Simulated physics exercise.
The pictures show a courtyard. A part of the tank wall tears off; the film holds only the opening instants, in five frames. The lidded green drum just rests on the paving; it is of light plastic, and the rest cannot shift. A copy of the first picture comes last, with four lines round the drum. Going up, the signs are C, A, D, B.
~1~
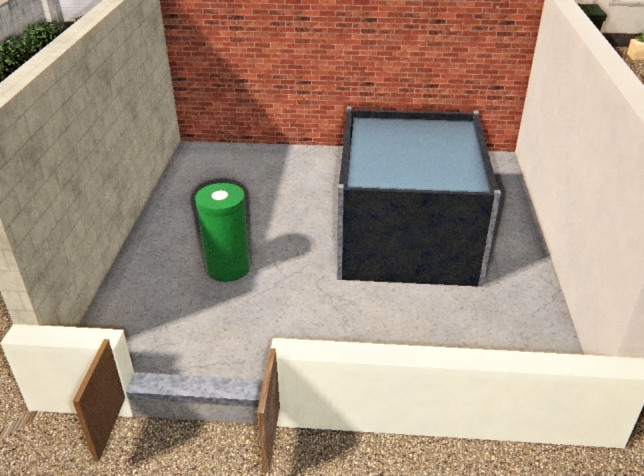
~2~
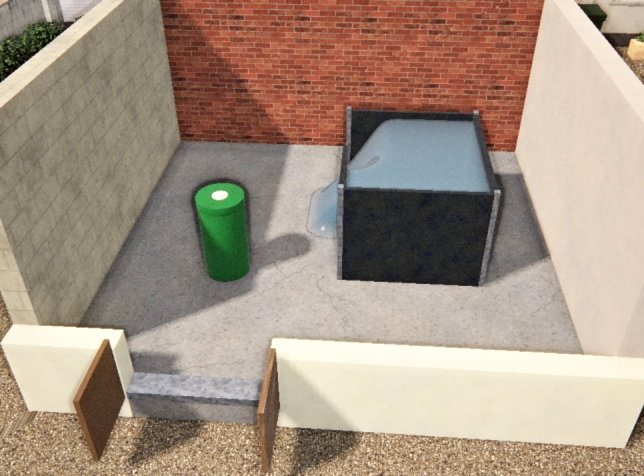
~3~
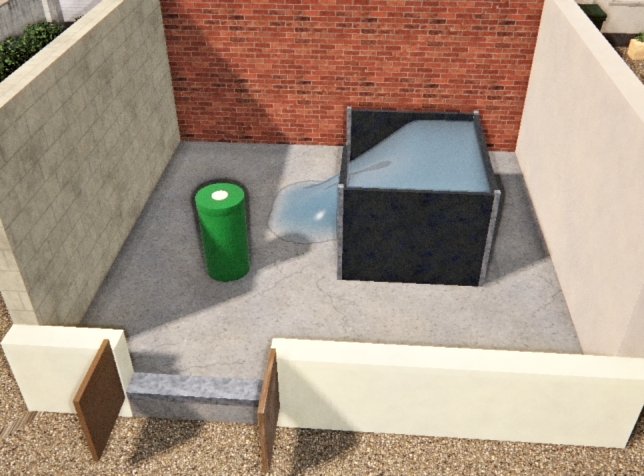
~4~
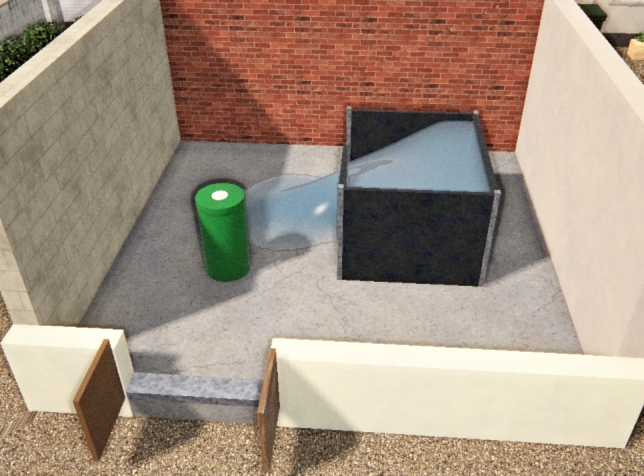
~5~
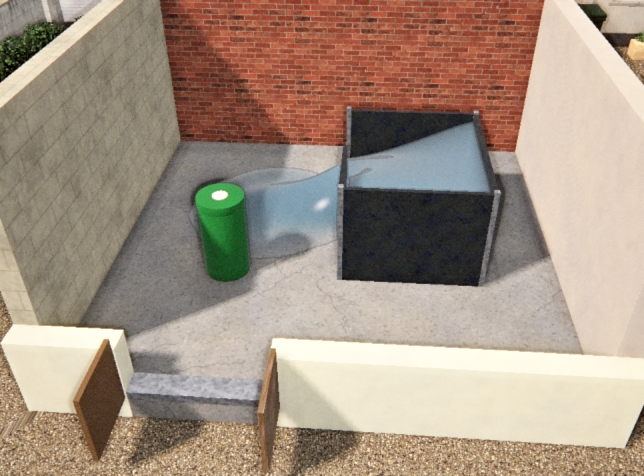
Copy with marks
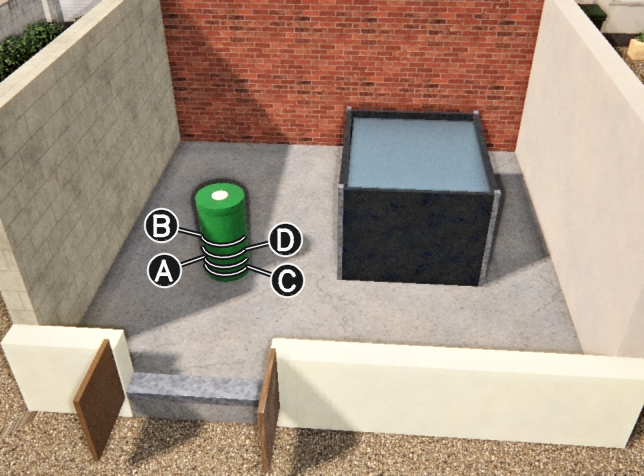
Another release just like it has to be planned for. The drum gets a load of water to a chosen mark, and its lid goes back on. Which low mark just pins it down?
Use mark A.
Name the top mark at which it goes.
C it is.
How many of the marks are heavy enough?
Three.
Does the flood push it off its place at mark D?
No.
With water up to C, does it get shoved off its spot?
Yes.
In white, A at (222, 267); B at (219, 245); C at (223, 275); D at (221, 257); from the bottom up C, A, D, B.
For mark A, it does not move.
For mark B, it does not move.
For mark C, it is pushed about its own width away.
For mark D, it does not move.
